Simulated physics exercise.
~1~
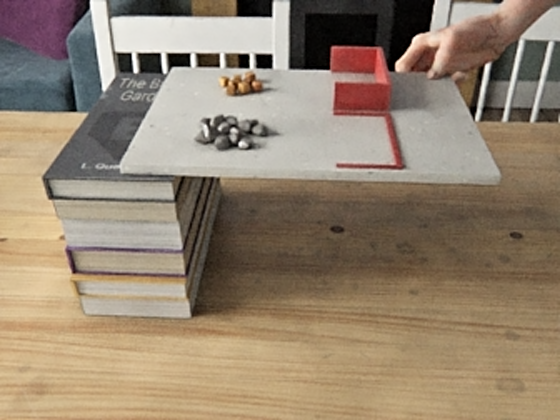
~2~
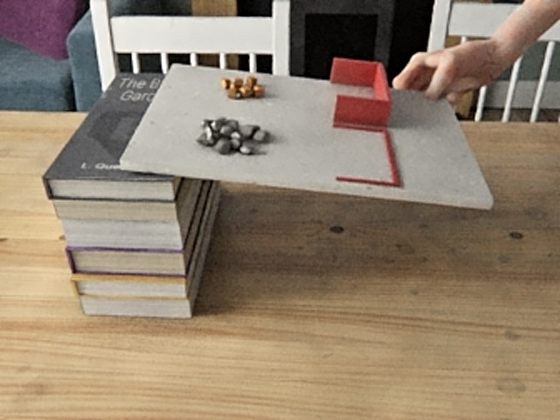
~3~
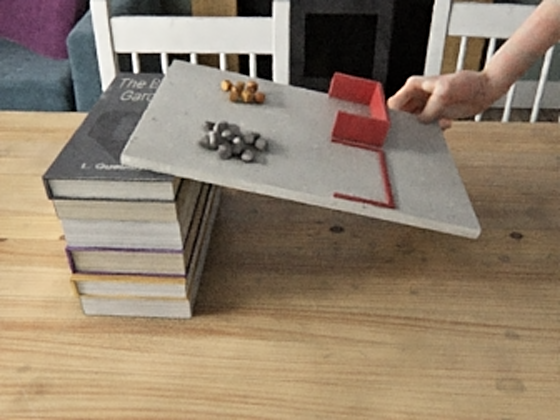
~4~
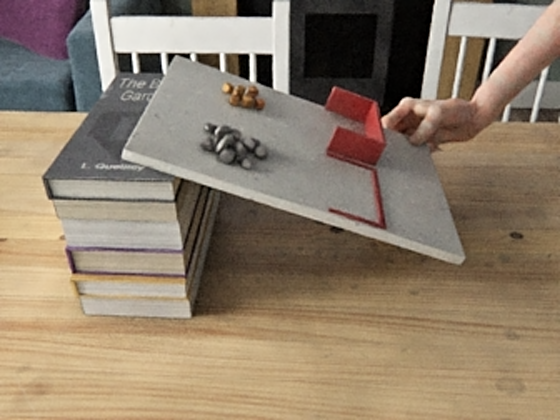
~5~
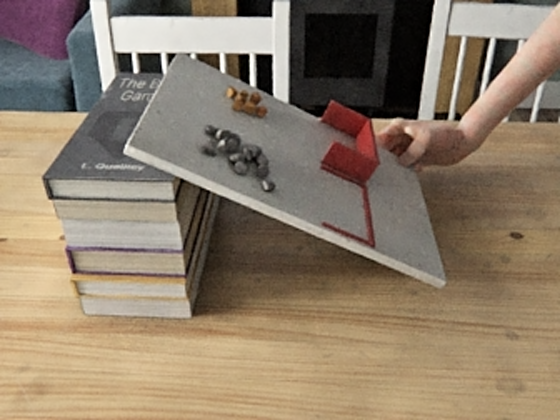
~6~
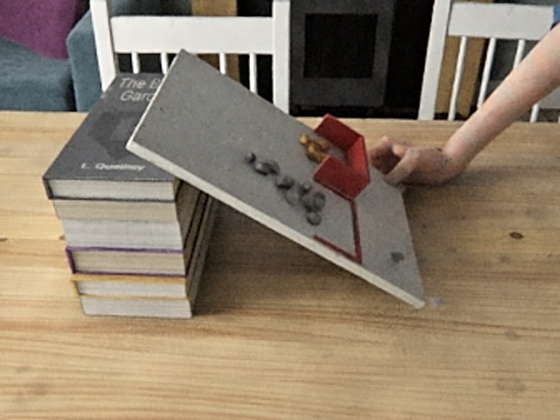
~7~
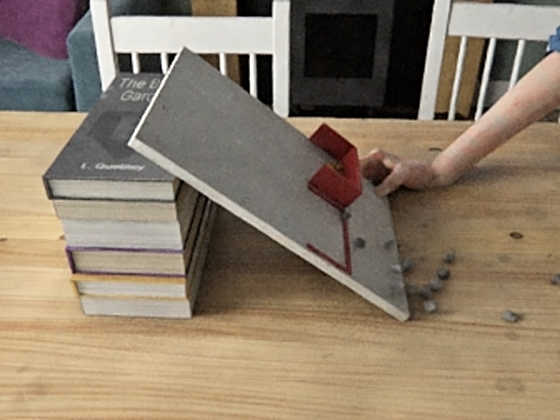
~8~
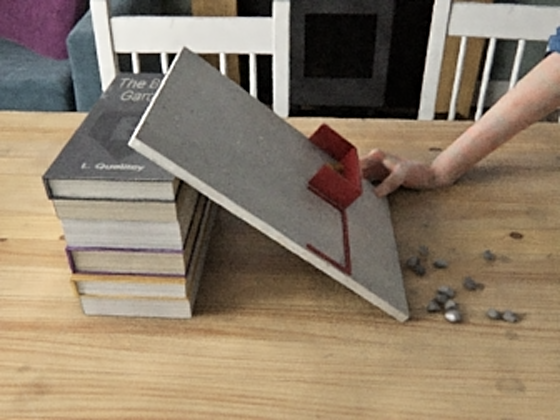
A hand lowers a board until grey stones slide off and orange pieces stay behind red strips.
